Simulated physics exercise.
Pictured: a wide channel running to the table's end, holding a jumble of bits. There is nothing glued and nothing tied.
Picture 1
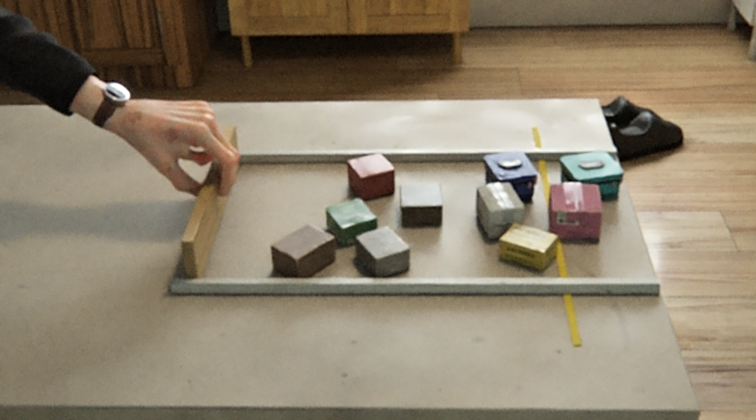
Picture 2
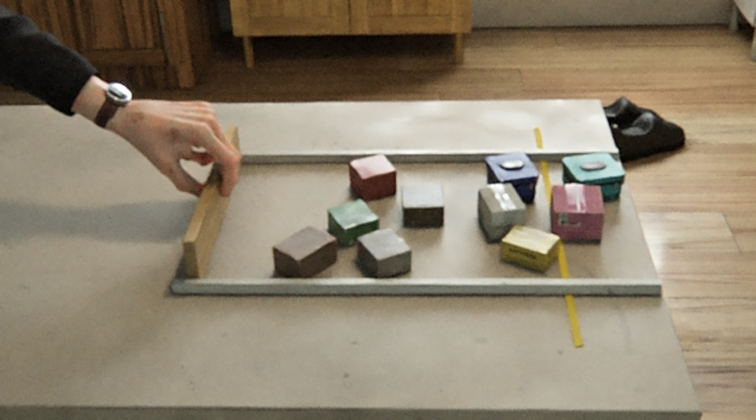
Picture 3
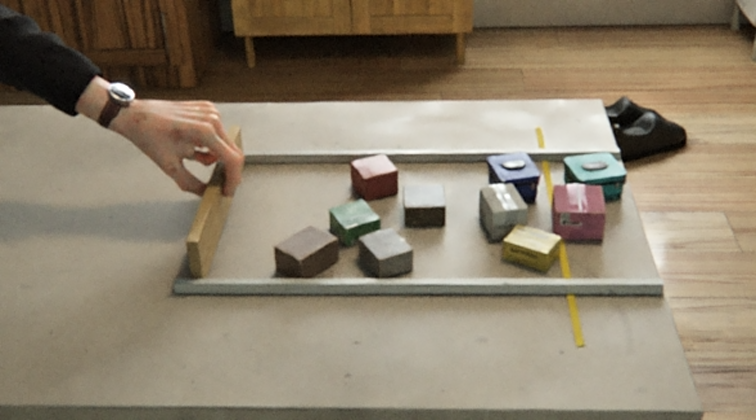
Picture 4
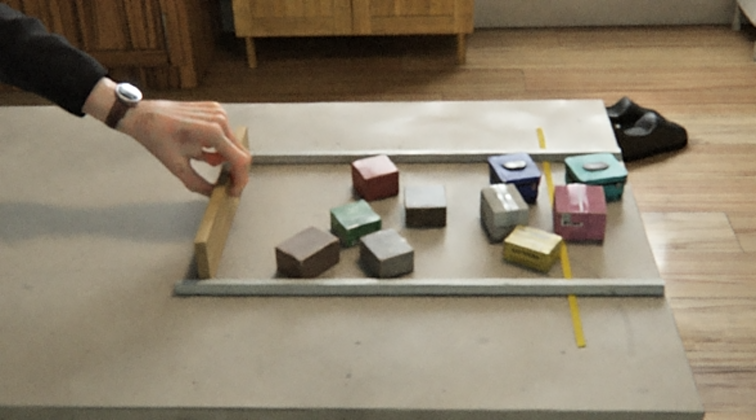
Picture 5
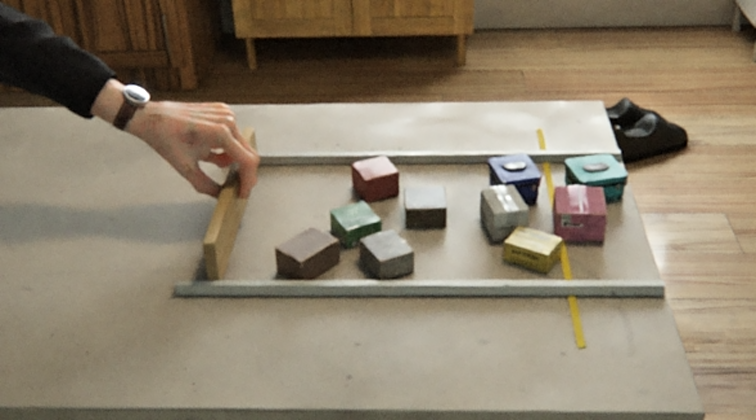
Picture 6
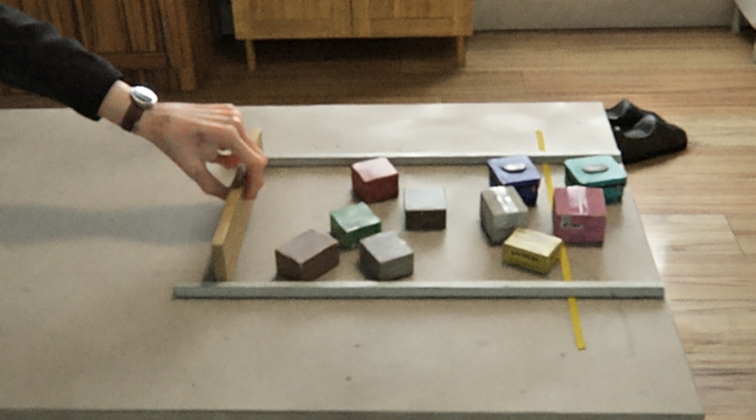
On a table, a hand slides an upright wooden board slightly right toward scattered blocks.
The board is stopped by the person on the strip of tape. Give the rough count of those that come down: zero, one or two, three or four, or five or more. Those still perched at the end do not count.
Most likely the sweep will knock off three or four.
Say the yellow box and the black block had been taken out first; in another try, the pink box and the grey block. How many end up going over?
2, then 1.
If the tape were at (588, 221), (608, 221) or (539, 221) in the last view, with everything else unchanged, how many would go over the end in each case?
You'd get 6, then 7, then 2.
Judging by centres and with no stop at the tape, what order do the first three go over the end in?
First the turquoise case, next the pink box, then the yellow box.
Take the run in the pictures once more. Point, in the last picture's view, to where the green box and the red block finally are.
About (586, 224), and about (570, 181).
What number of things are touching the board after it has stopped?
The count in contact is 3.
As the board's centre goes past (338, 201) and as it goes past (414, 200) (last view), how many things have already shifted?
Note: First position 3; second position 6.
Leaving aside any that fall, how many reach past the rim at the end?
Tally: 2.
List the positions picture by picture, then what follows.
In the first frame, turquoise case (590, 177); pink box (575, 211); yellow box (529, 246); board (214, 198); tape (552, 217).
In the second frame, pink box (576, 212); black block (423, 205).
In the third frame, yellow box (532, 248); board (219, 198).
In the fourth frame, turquoise case (595, 178); blue case (514, 179).
In the fifth frame, pink box (579, 213); grey block (387, 255).
In the sixth frame, turquoise case (594, 180); pink box (579, 214); yellow box (532, 250); board (241, 201); tape (556, 221).
A little later, none off yet; turquoise case at rest near (594, 180); pink box at rest near (579, 214); yellow box at rest near (532, 250).
Next, none off yet; turquoise case at rest near (594, 180); pink box shifted a little near (598, 219); yellow box shifted about its own width near (565, 250).
When it is over, the number that fall off is three or four; down, yellow box, pink box and turquoise case.
